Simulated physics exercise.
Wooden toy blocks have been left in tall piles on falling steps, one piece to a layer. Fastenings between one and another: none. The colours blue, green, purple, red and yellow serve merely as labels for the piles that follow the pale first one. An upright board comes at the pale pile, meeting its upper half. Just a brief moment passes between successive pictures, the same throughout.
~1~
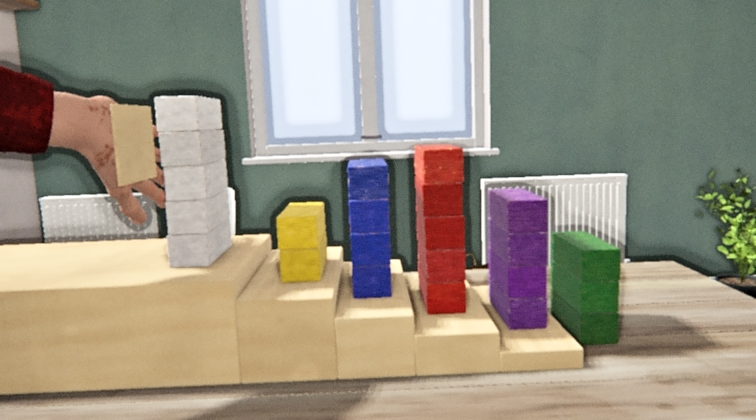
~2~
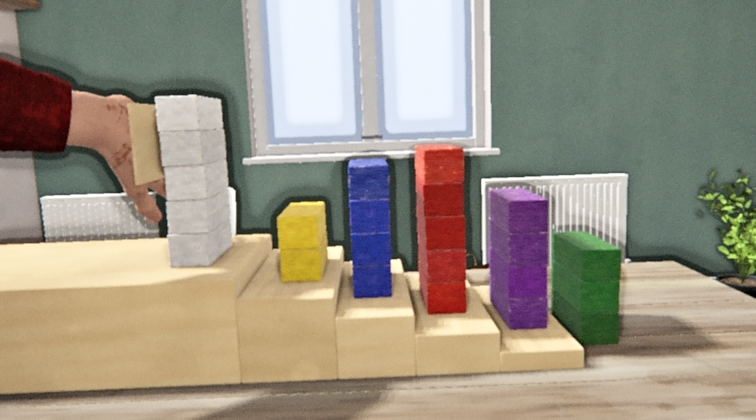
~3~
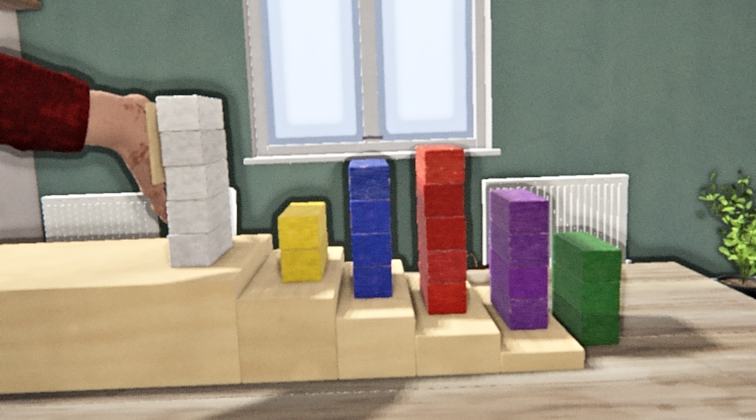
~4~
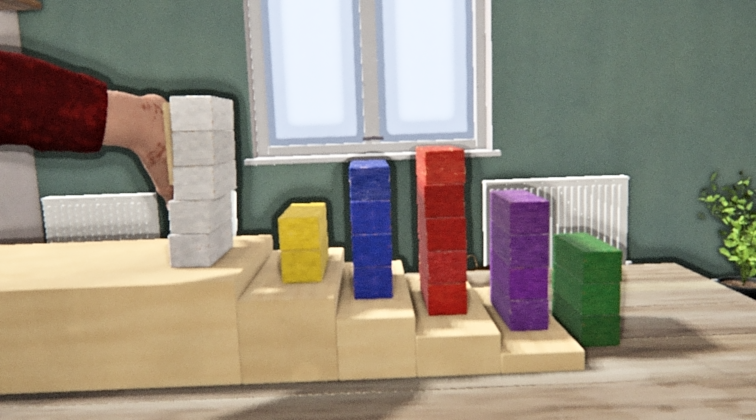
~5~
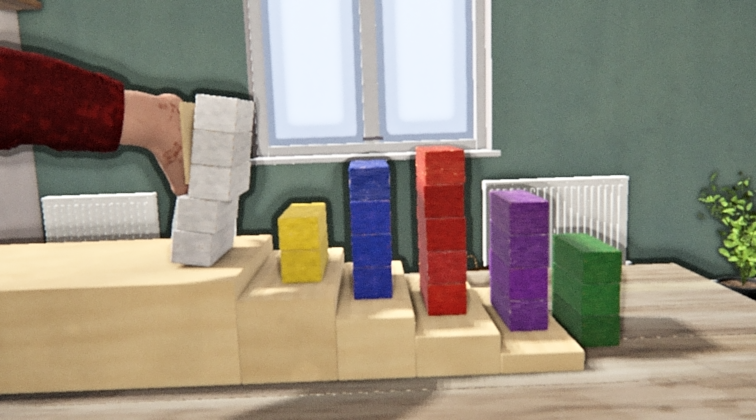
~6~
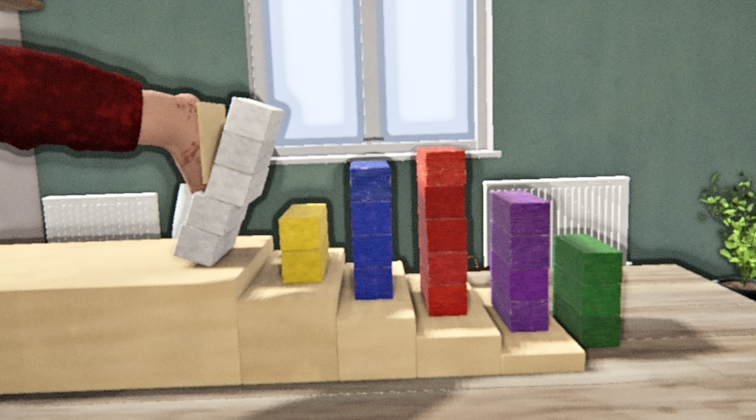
A hand pushes a board against the tall white block stack, tilting it rightward beside five coloured stacks.
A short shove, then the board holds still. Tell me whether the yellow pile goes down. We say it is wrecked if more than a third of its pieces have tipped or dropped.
It stays up.
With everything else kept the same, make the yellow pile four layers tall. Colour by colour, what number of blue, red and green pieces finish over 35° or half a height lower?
By colour, I'd count blue 4, red 5, green 3.
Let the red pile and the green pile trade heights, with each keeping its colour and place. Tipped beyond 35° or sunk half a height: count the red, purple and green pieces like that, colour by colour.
It comes to red 0, then purple 0, then green 0.
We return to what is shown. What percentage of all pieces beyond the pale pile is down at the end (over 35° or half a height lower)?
It comes to about 0 per cent.
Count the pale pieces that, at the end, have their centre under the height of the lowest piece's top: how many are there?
Pale piece tally: 2.
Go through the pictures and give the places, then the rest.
In the first frame (pixels give the middle of a visible side), board (114, 134) not yet touching; top yellow block (298, 234); top blue block (368, 183); none of the others has stirred.
The second frame shows board (132, 133) not yet touching; top yellow block (298, 234).
The third frame shows board (149, 133) not yet touching; top yellow block (299, 233).
The fourth frame shows board (167, 133) pushing; top yellow block (299, 234).
The fifth frame shows board (183, 132) pushing, top of the pale pile leaning a little; top yellow block (299, 234); none of the others has stirred.
The sixth frame shows board (200, 132) pushing, top of the pale pile leaning clearly; top yellow block (299, 235); top green block (604, 269); none of the others has stirred.
Shortly afterwards, 5 of the pale pile down; none of the 2 yellow blocks down (0 of 18 in all colours); top yellow block unmoved.
Next, 5 of the pale pile down; none of the 2 yellow blocks down (0 of 18 in all colours); top yellow block a little from its place; top blue block tilted barely.
In the end, 5 of the pale pile down; none of the 2 yellow blocks down (0 of 18 in all colours); top yellow block a little from its place; top blue block tilted clearly. From the last view, middles, top yellow block near (314, 226), top blue block near (410, 185).
